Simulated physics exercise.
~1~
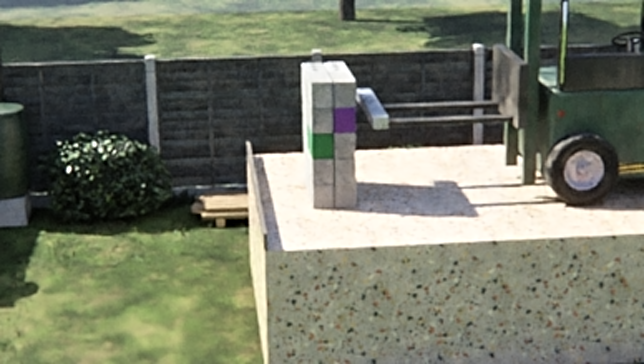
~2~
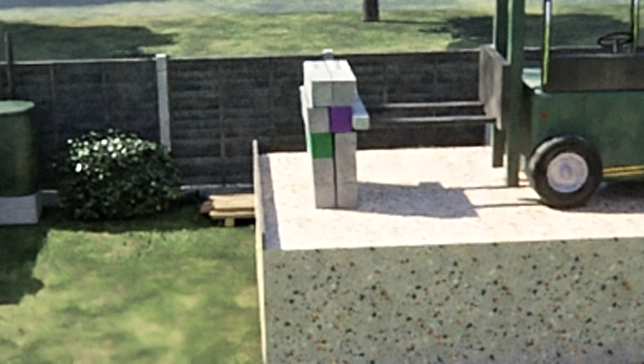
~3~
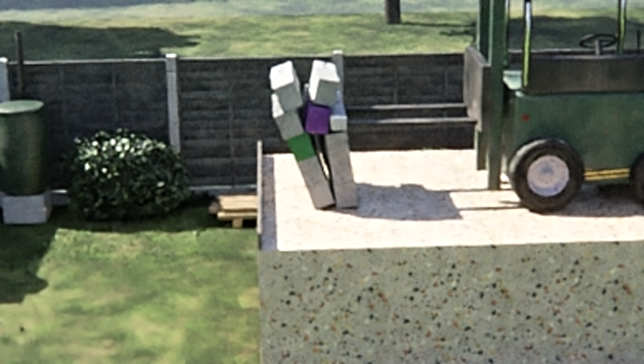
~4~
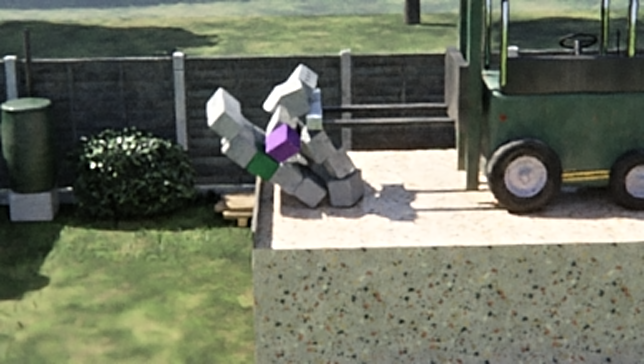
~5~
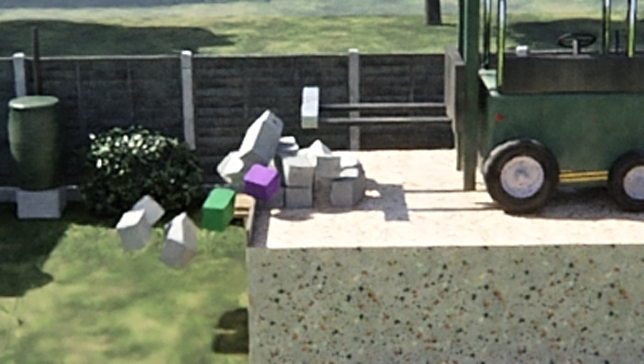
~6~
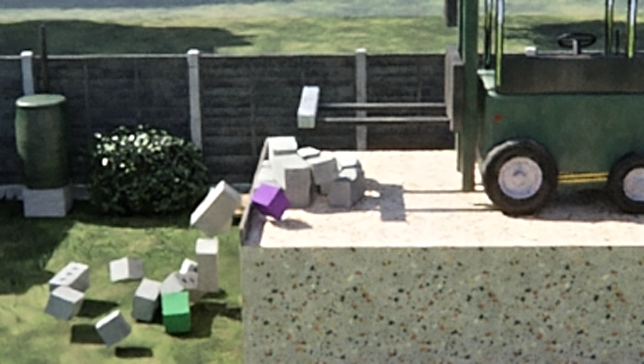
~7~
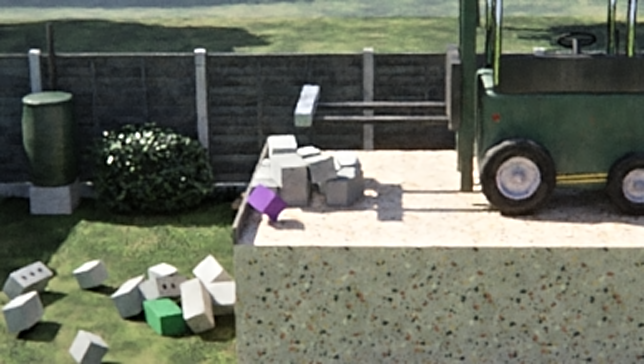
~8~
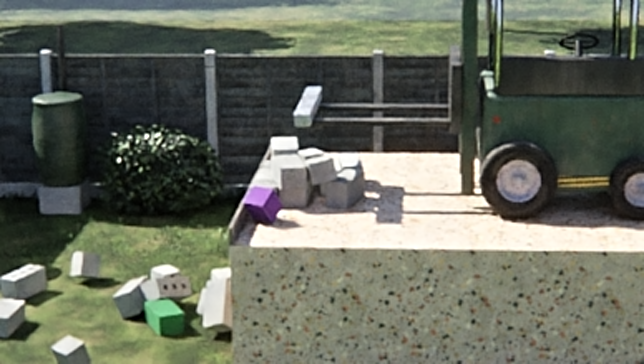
A green forklift's beam topples the block stack leftward, spilling some blocks onto the grass.
